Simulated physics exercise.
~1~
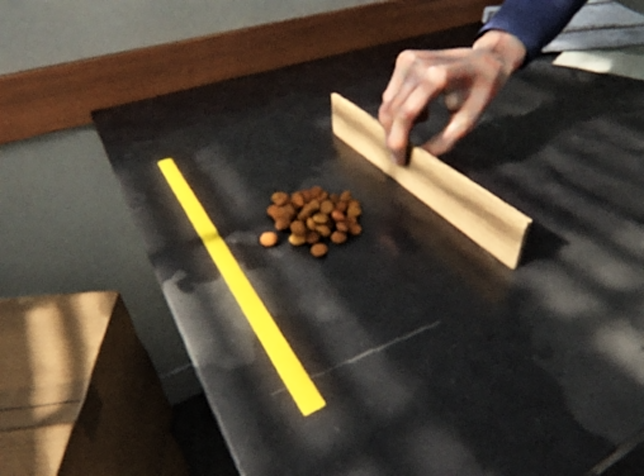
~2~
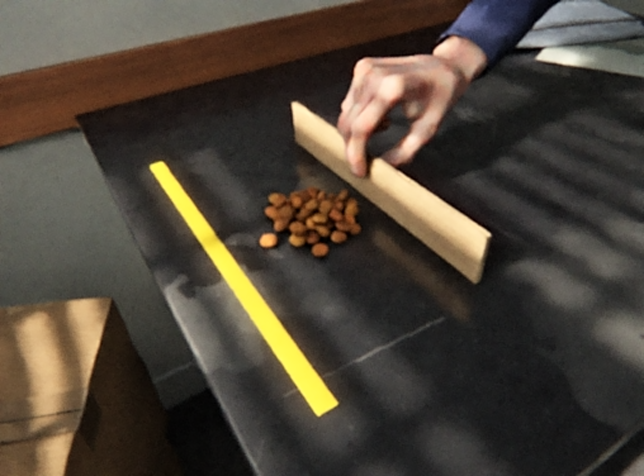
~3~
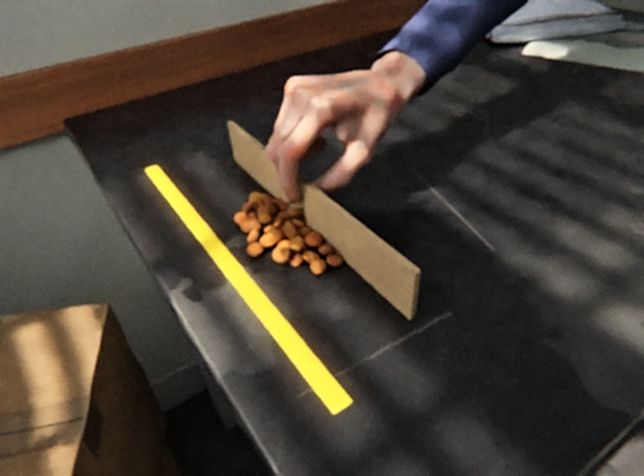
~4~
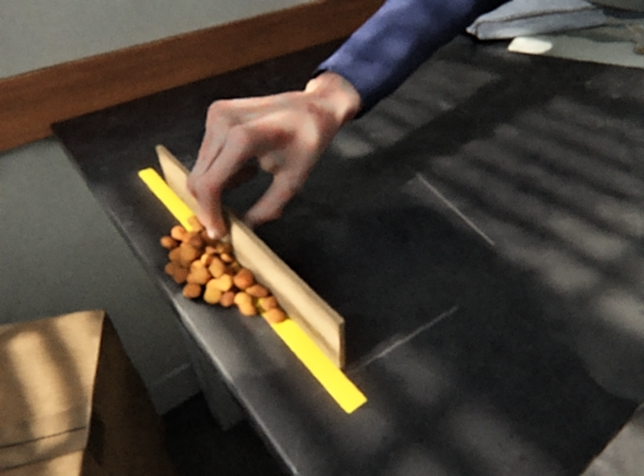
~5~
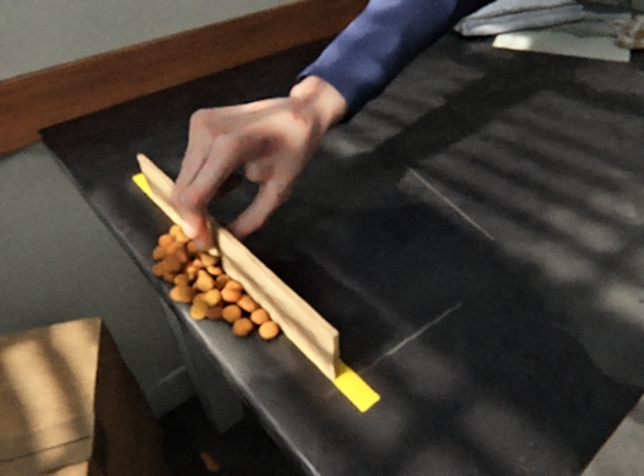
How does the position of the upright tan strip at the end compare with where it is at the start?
At the start it stands to the right of the heap, well away from the yellow tape. By the end it is farther left and lower in view, standing along the tape.
